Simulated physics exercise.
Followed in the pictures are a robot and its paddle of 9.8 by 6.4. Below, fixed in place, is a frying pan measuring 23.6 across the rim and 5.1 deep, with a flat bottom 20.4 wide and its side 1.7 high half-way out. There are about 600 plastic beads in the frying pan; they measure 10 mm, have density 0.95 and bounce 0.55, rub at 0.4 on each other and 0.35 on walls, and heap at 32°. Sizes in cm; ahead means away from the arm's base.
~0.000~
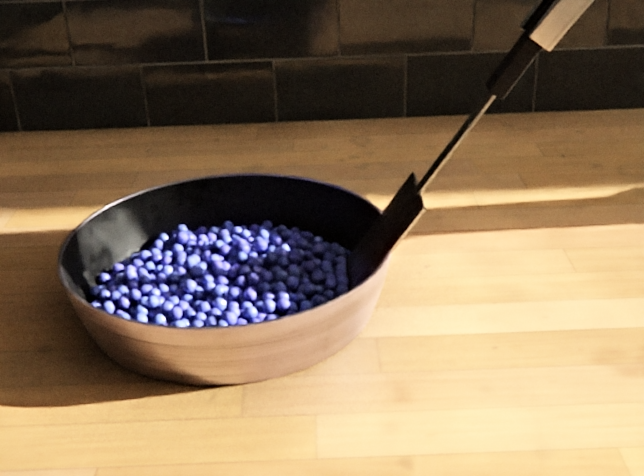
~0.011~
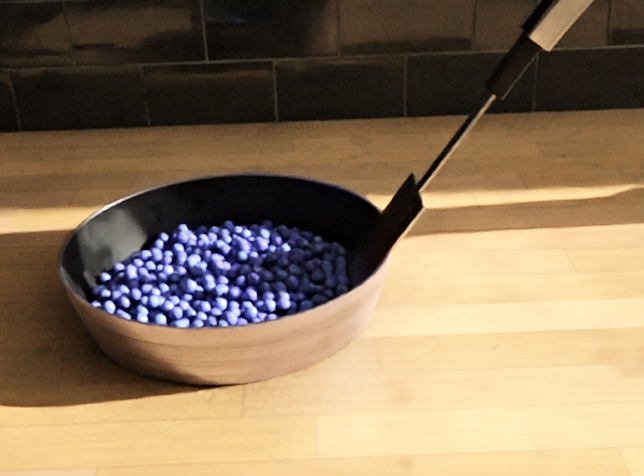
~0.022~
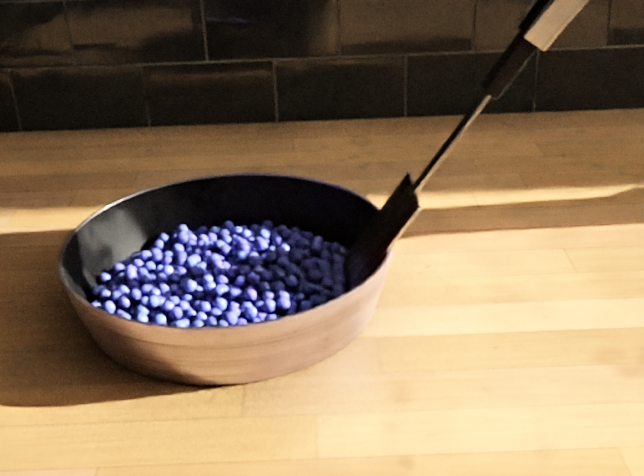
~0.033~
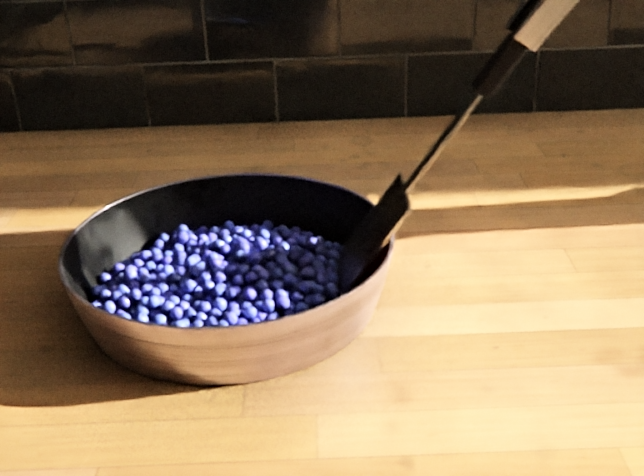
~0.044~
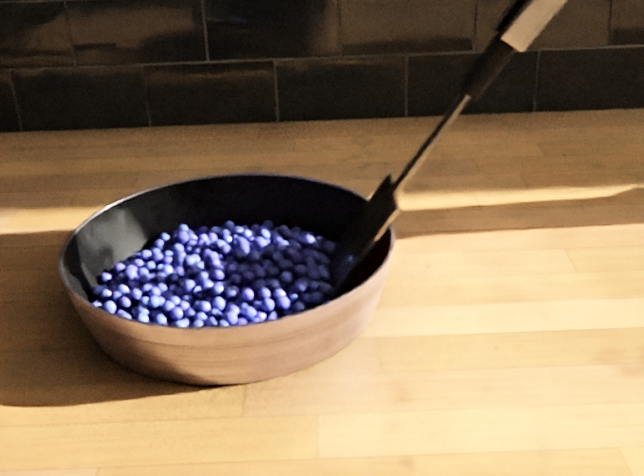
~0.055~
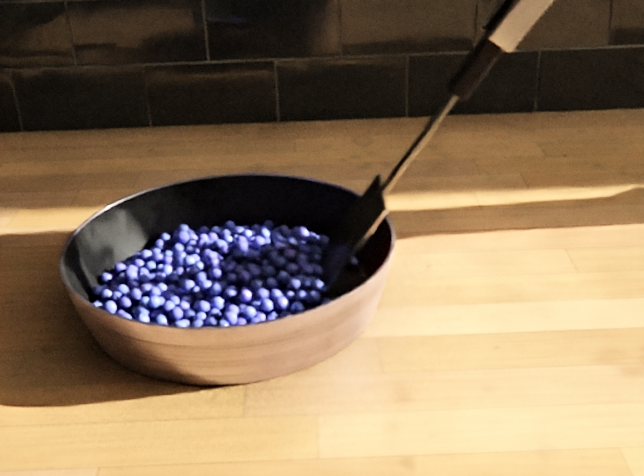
A robotic arm's dark paddle moving slowly leftward through blue beads in a frying pan on a sunlit wooden counter.
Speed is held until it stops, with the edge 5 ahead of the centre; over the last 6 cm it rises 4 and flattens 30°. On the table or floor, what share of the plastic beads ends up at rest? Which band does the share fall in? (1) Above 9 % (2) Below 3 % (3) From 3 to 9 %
The answer is 2.
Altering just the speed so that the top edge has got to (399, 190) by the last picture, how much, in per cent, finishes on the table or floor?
That share would be some 0 percent.
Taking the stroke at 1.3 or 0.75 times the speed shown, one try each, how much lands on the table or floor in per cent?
About 5 and 0 per cent.
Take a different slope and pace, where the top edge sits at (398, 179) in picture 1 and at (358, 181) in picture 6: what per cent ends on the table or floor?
I'd put it at roughly 0 per cent.
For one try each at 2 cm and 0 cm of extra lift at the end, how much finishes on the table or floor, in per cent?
Roughly 0 % and then 0 %.
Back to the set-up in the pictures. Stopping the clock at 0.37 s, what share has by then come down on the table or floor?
0 %.
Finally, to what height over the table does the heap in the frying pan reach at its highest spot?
5.0 cm.
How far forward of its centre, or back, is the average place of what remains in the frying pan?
I'd put it at roughly 3.0 cm toward the front.
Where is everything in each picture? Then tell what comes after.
In the first picture, paddle top edge at (419, 189), sloping 55°; upper third of the load around (241, 277), from x 95 to 360, top at y 225; 599 in the frying pan.
In the second picture, paddle top edge at (419, 189), sloping 55°; upper third of the load around (241, 277), from x 95 to 360, top at y 225.
In the third picture, paddle top edge at (415, 190), sloping 55°; upper third of the load around (243, 276), from x 95 to 360, top at y 225.
In the fourth picture, paddle top edge at (406, 190), sloping 55°; upper third of the load around (245, 274), from x 95 to 360, top at y 225.
In the fifth picture, paddle top edge at (394, 190), sloping 55°; upper third of the load around (246, 272), from x 95 to 360, top at y 225.
In the sixth picture, paddle top edge at (383, 191), sloping 55°; upper third of the load around (249, 272), from x 95 to 360, top at y 225; 599 in the frying pan.
By 0.10 s, sloping 55°, highest piece 5 above the table; 599 in the frying pan.
By 0.15 s, sloping 42°, highest piece 6 above the table; 599 in the frying pan.
By 0.37 s, sloping 25°, highest piece 6 above the table; 596 in the frying pan, 3 on the blade or in flight.
By 1.42 s, sloping 25°, highest piece 5 above the table; 596 in the frying pan, 3 on the table or floor.
Final count, 596 in the frying pan, 3 on the table or floor. That is 1 % on the table or floor.
